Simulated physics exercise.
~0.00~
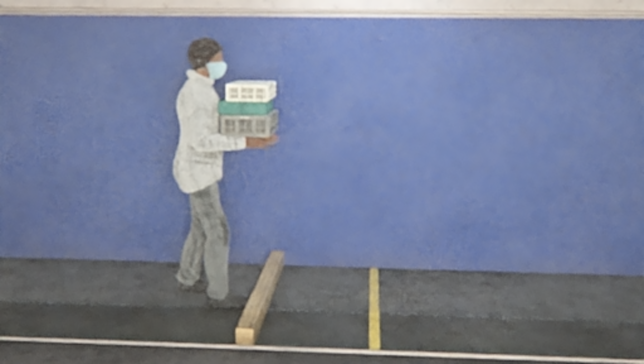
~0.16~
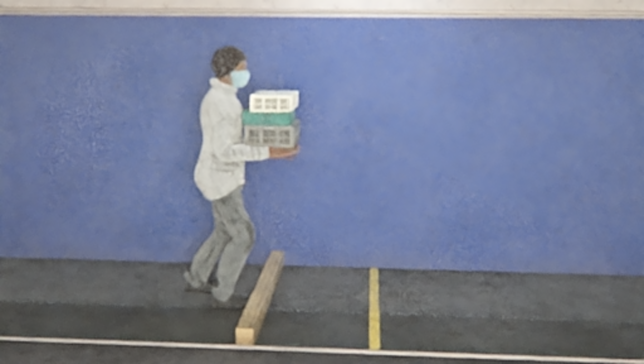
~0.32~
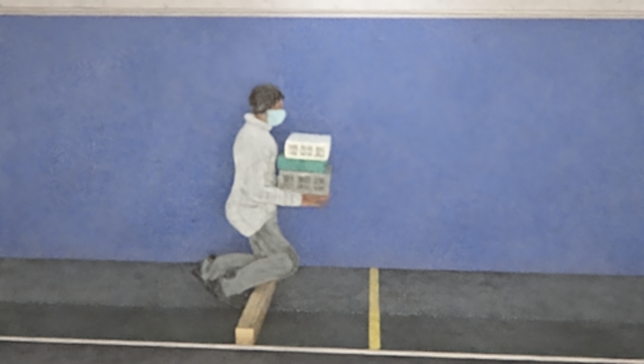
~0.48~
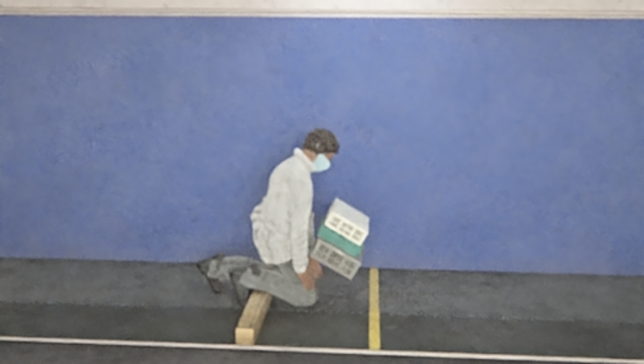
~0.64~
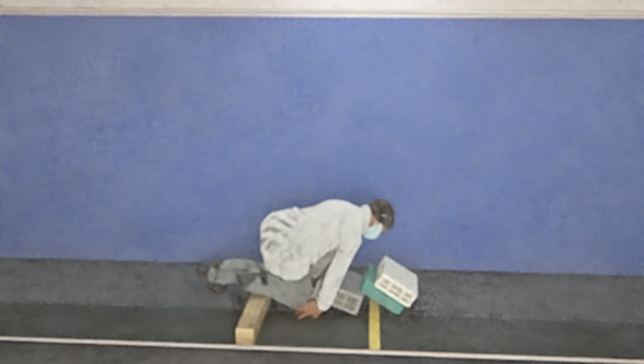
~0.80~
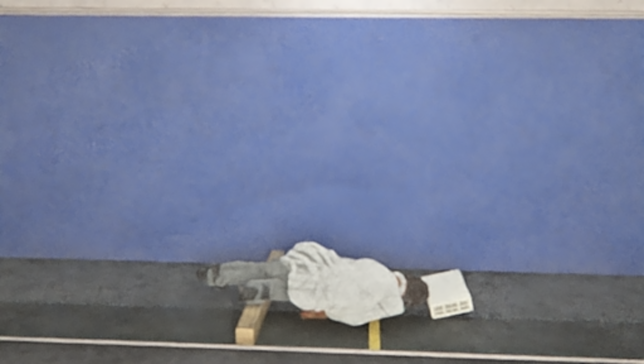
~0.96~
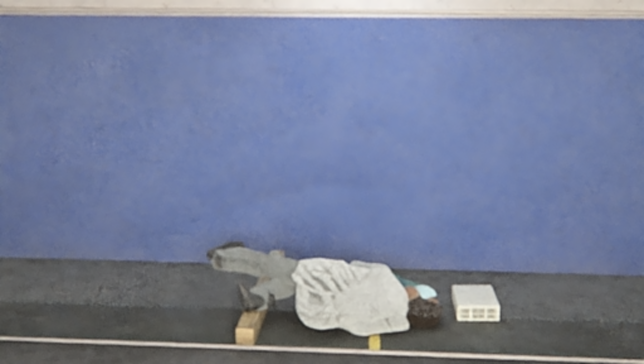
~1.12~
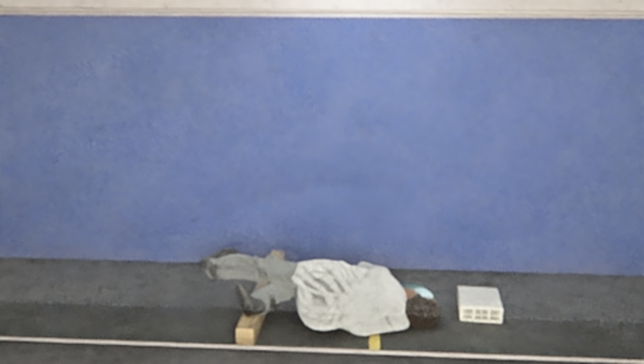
A masked person carrying stacked crates topples over a beam and lies face-down across a yellow line.
